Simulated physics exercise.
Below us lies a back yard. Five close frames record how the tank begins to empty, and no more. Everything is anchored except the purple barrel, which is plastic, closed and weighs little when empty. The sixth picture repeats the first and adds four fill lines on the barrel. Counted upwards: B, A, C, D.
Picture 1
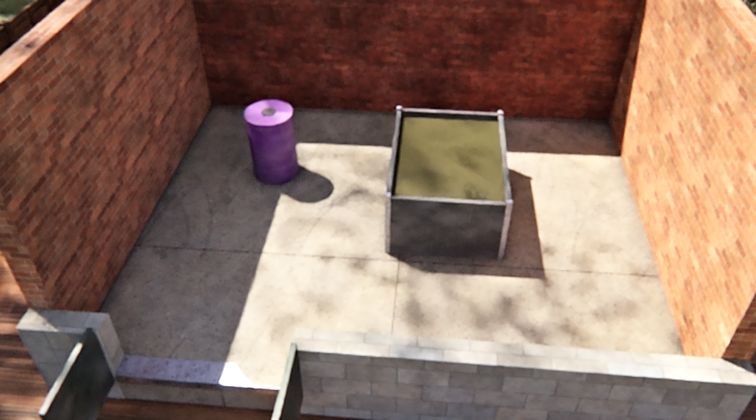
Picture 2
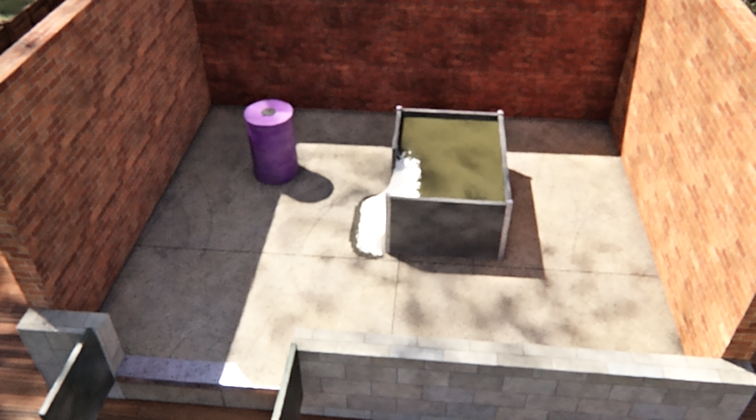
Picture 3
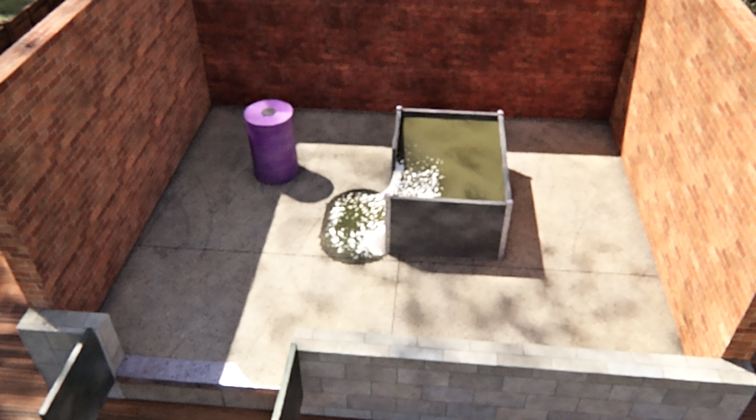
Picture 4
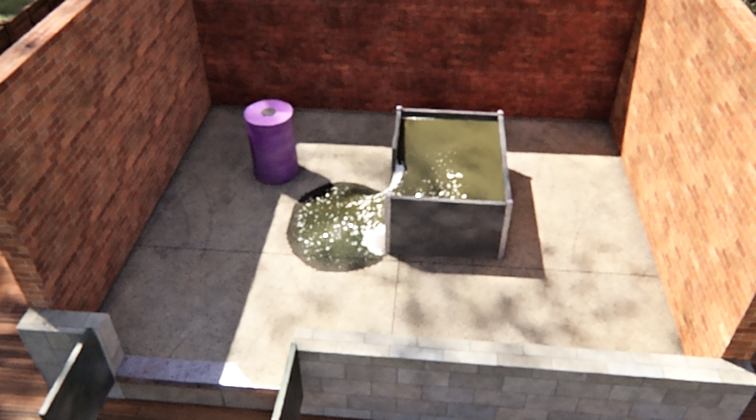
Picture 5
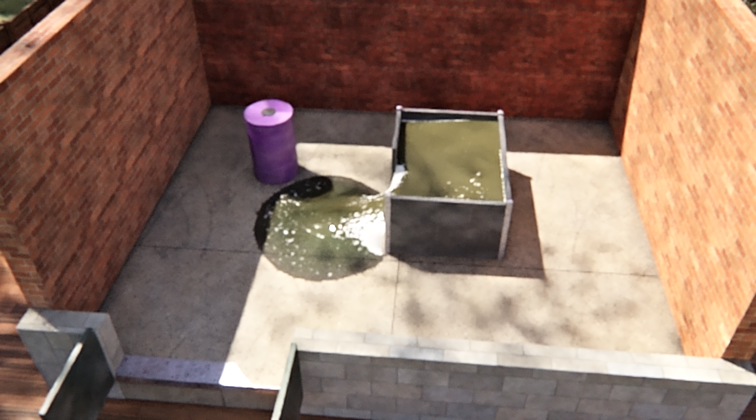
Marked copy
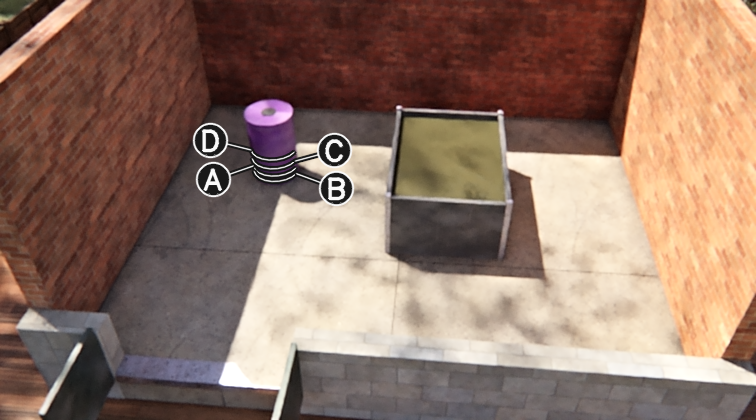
A tank of murky water leaks from its left side, and a puddle spreads across the yard.
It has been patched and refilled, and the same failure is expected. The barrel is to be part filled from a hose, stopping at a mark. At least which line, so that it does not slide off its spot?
Take A.
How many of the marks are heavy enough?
Three of the four.
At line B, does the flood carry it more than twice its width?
No, less.
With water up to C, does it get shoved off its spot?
No, that is safe.
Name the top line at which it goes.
The answer is B.
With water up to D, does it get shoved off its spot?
No, not at all.
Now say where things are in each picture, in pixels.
Lid of the purple barrel at (270, 112); tank full, its middle at (449, 158); open gate at (202, 324), in the first picture.
Water covers 1 % of the ground, mostly out of sight from here, in the second picture.
In the third picture, 3 % of the ground under water, its edge towards the barrel at (336, 203).
In the fourth picture, 6 % of the ground under water, its edge towards the barrel at (324, 189).
Lid of the purple barrel at (270, 112); 9 % of the ground under water, its edge towards the barrel at (287, 191), in the fifth picture.
In white, A at (271, 176); B at (271, 181); C at (270, 168); D at (269, 160); from the bottom up B, A, C, D.
If A is chosen, it does not move.
If B is chosen, it is pushed about half its own width away.
If C is chosen, it does not move.
If D is chosen, it does not move.
